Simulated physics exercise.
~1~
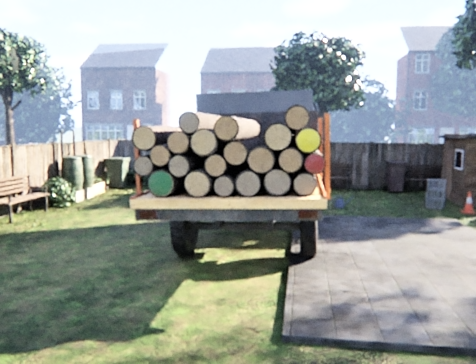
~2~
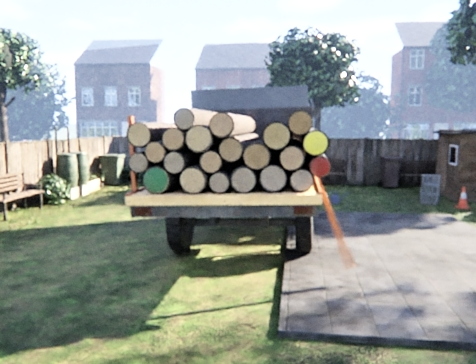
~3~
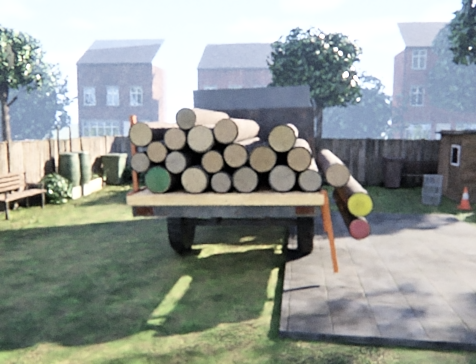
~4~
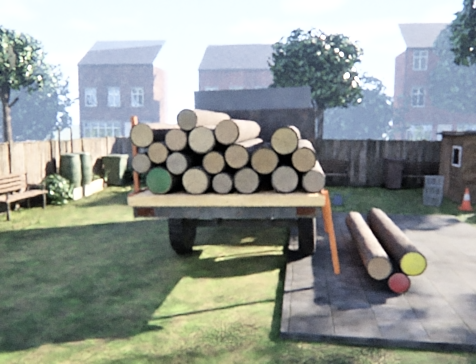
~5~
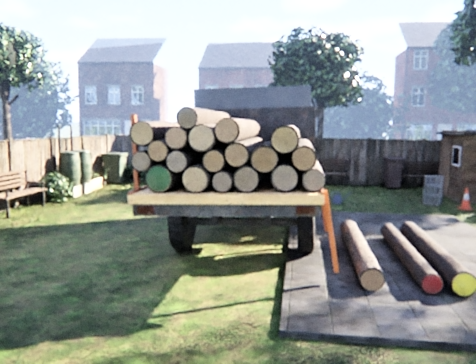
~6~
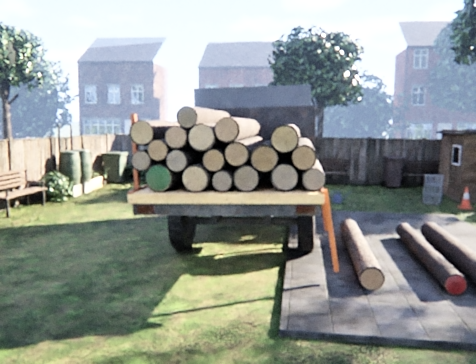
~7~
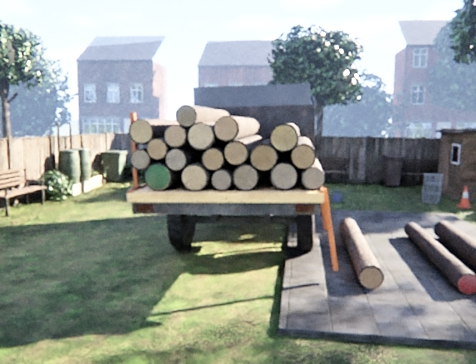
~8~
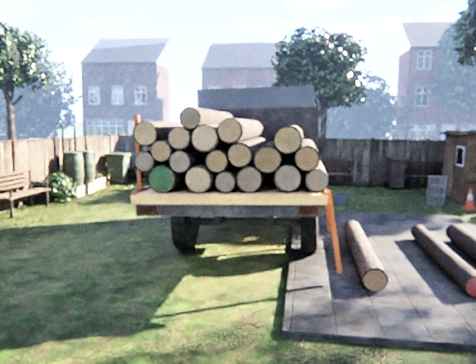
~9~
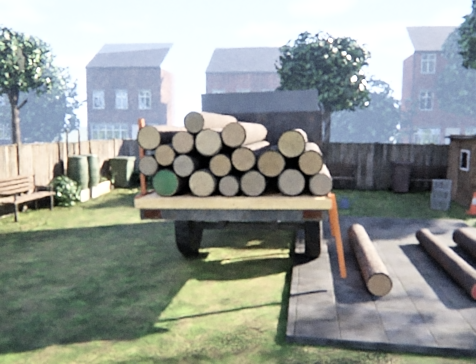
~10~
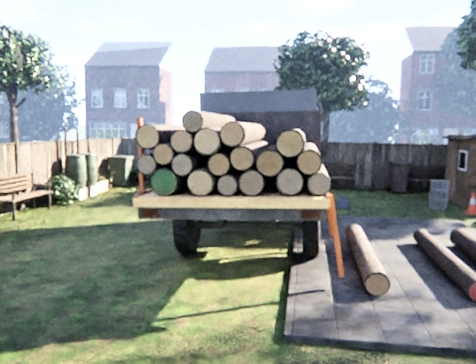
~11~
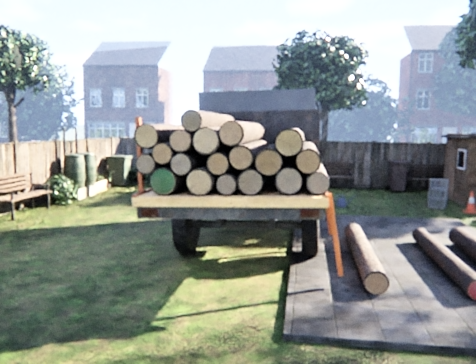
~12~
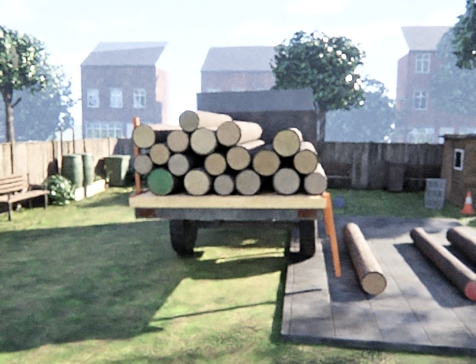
To begin with, a flatbed lorry stacked with logs stands parked in a fenced garden, seen from behind, with orange posts at its sides. The post on the right swings outward and down, and the yellow-ended and red-ended logs slip over that edge. They drop together onto the paving, along with a plain log. The yellow and red ones roll away to the right, the yellow passing out of view, while the plain one settles near the lorry. The red log slows and stops at the edge of view, and the rest, including the green, stay stacked on the deck.
